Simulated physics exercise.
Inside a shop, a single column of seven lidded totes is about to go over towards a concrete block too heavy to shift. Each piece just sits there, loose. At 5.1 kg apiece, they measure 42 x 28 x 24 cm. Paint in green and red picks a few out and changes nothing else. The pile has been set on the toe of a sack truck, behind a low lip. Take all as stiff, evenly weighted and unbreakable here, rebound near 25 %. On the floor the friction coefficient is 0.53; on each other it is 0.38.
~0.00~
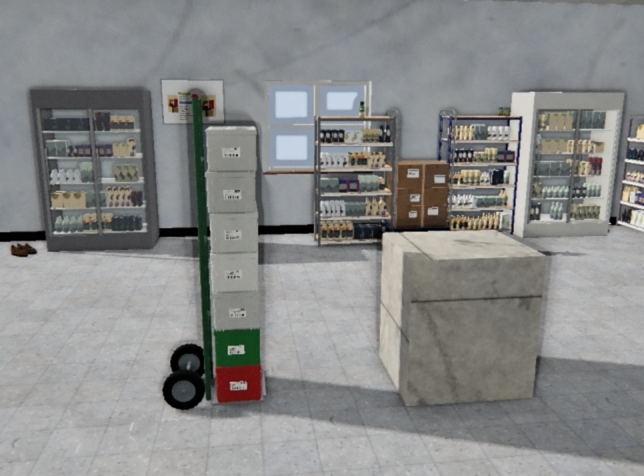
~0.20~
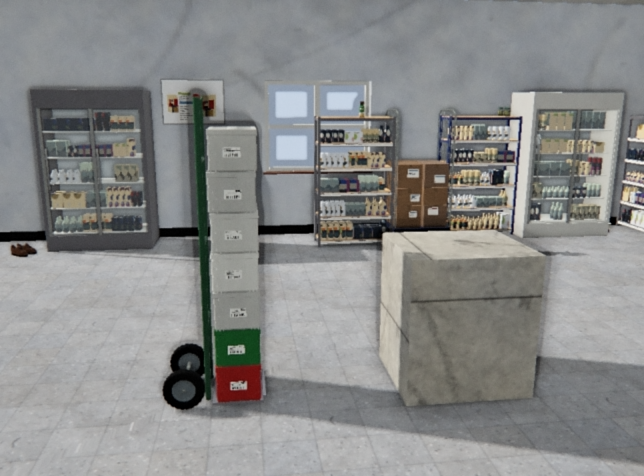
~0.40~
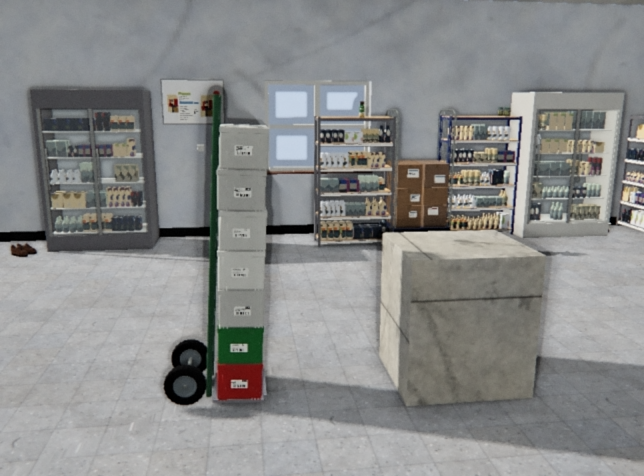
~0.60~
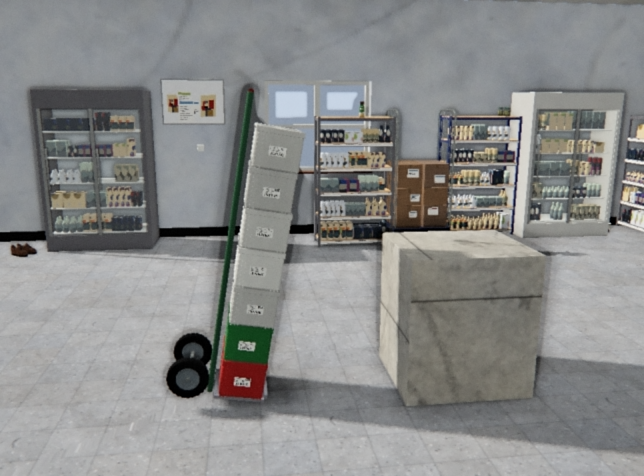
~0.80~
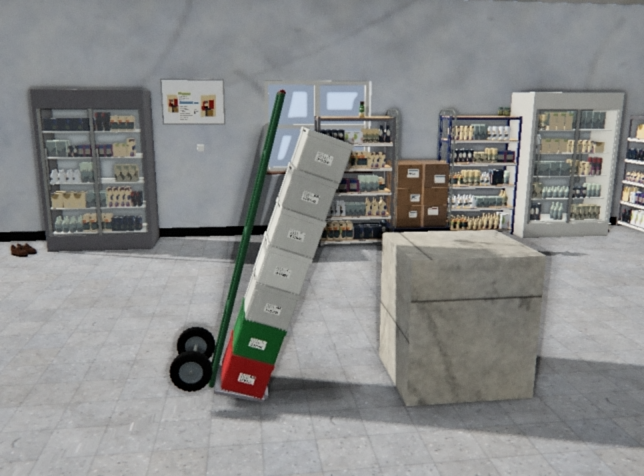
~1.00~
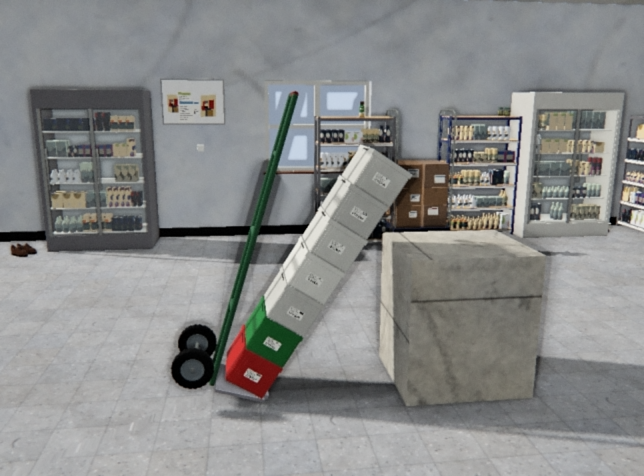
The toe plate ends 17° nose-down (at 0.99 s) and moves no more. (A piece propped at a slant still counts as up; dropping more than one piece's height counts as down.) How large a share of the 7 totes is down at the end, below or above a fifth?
Above a fifth.
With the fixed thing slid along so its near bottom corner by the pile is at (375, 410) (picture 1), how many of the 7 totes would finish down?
2.
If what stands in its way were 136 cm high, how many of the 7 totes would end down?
Result - 0.
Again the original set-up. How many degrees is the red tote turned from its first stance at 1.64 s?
Rotation: Approx. 50°.
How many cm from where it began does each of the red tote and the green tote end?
For red it's 20 cm, and for green it's 30 cm.
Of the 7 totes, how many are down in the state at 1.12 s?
2.
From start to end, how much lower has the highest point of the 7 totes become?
The top ends up some 45 cm lower.
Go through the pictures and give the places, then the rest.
In the first frame (each place is the centre of the face we see best), truck frame (198, 163) 0° forward; green tote (238, 349); red tote (239, 385); all as stacked.
Truck frame (199, 163) 0° forward; red tote (239, 385), in the second frame.
Truck frame (215, 160) 4° forward; green tote (240, 347) moved 22 mm; 6 have shifted, in the third frame.
Truck frame (242, 157) 9° forward; green tote (248, 345) tilted 10°; red tote (243, 381) tilted 9°; steepest lean 10°, the tote at (260, 271); 7 have shifted, in the fourth frame.
Truck frame (267, 156) 15° forward; green tote (260, 343) tilted 19°; red tote (247, 378) tilted 19°; steepest lean 19°, the tote at (310, 196); 7 have shifted, in the fifth frame.
Truck frame (278, 157) 17° forward; green tote (274, 344) tilted 33°; red tote (254, 375) tilted 33°; steepest lean 33°, the tote at (338, 247); 7 have shifted, in the sixth frame.
By 1.12 s, 2 of the 7 totes down; green tote tilted 44°; red tote tilted 44°.
By 1.64 s, 3 of the 7 totes down; green tote tilted 48°; red tote tilted 48°.
When it is over (2.8 s), 3 of the 7 totes down; green tote tilted 48°; red tote tilted 48°. That is 43 per cent. In pixels of the last frame, middles, green tote near (290, 339), red tote near (259, 359).
